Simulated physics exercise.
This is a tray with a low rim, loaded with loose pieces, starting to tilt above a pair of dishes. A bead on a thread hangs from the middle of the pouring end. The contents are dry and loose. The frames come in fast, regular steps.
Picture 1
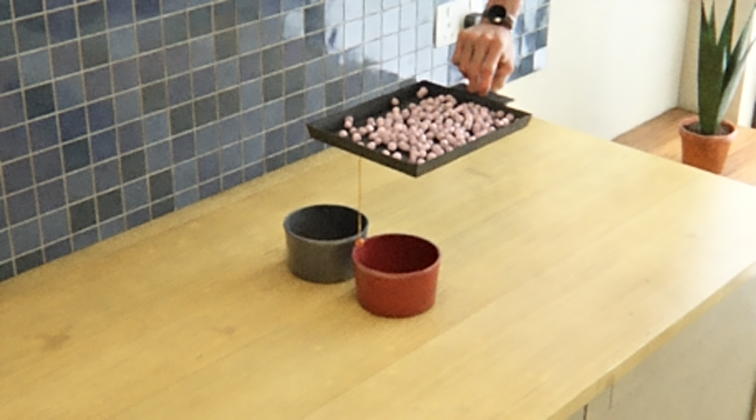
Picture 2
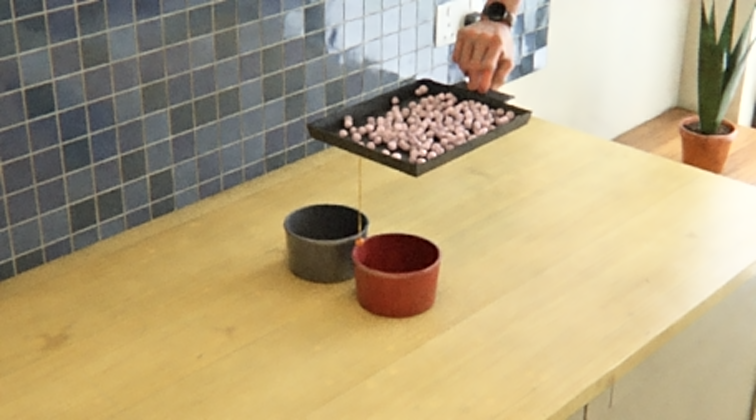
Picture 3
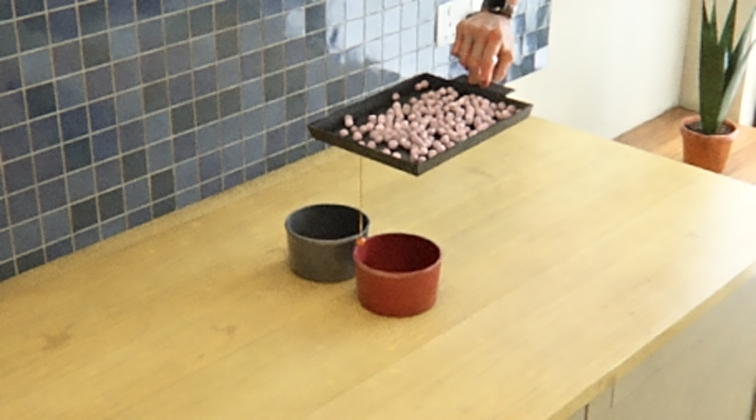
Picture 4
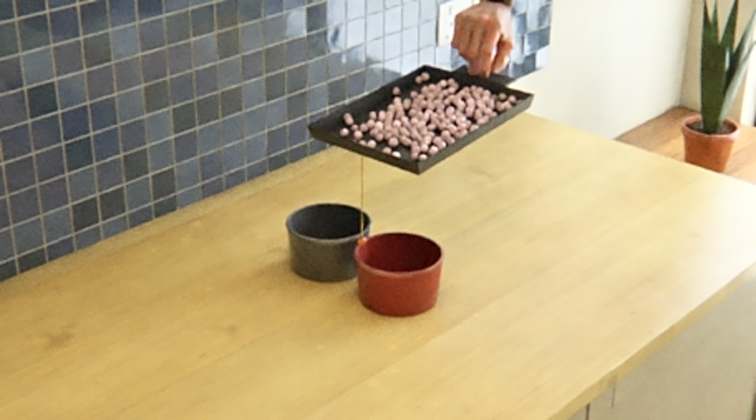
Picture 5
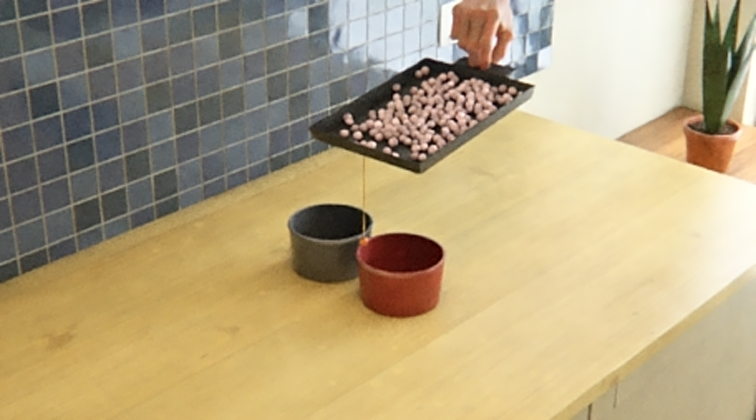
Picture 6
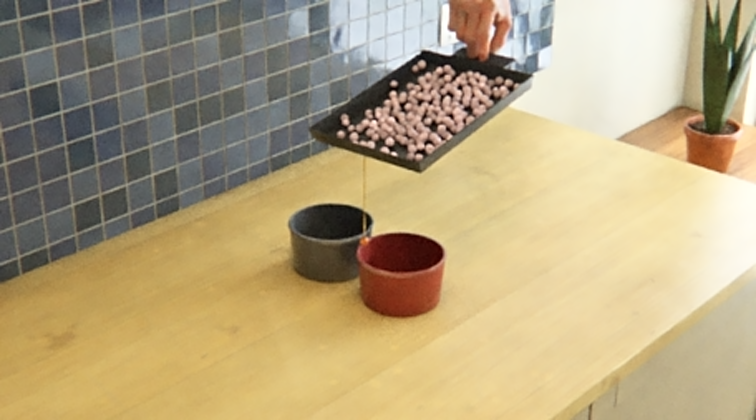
To begin with, a hand holds a dark, low-rimmed tray of small pinkish balls nearly level above a grey dish and a red dish on a wooden counter. The hand then slowly raises the far end, tilting the tray slightly toward its left corner, and the balls begin to shift.
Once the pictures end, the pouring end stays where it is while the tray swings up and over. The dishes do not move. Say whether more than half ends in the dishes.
They take less than half between them.
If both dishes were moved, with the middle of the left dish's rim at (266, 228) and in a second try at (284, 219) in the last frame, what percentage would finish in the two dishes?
Roughly 80 per cent, and 50 per cent.
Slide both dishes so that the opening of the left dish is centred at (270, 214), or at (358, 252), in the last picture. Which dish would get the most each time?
The first try: The right one. The second: The left-hand dish.
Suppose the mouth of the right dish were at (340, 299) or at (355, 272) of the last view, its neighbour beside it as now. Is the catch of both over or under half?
First the smaller part, then above a half.
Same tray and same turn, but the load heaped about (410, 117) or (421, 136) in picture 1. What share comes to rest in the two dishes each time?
Roughly 0 per cent, and 10 per cent.
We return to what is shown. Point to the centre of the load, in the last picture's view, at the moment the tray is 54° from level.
Close to (362, 125).
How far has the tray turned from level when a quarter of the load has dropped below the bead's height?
Near 75 degrees.
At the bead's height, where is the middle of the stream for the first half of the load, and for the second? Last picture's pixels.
First near (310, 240), later near (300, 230).
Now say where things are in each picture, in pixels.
Corners of the pouring end at (311, 124) and (416, 164), level; middle of the load at (432, 130), sugar pearls; left dish at (297, 254); right dish at (367, 287); bead on its thread at (359, 242), in the first frame.
Corners of the pouring end at (311, 124) and (416, 163), level; middle of the load at (433, 129), in the second frame.
Corners of the pouring end at (312, 125) and (417, 162), tipped barely, lowest at the left corner; middle of the load at (433, 126), in the third frame.
Corners of the pouring end at (312, 125) and (418, 161), tipped a little, lowest at the left corner; middle of the load at (434, 121), in the fourth frame.
Corners of the pouring end at (314, 127) and (418, 161), tipped a little, lowest at the left corner; middle of the load at (434, 117), a small part on the move, in the fifth frame.
Corners of the pouring end at (314, 128) and (418, 160), tipped a little, lowest at the left corner; middle of the load at (430, 114), nearly all on the move; left dish at (302, 253); right dish at (372, 286), in the sixth frame.
Soon after the last picture, tray tipped steeply; nearly all on the tray; a stray few outside both; a stray few in the air.
A little later, tray tipped right over; a small part on the tray; a stray few in the left dish; most outside both; a small part in the air.
Later still, tray tipped past a quarter turn; a stray few in the right dish; a small part in the left dish; nearly all outside both.
By the end, tray tipped past a quarter turn; a stray few in the right dish; a small part in the left dish; nearly all outside both.
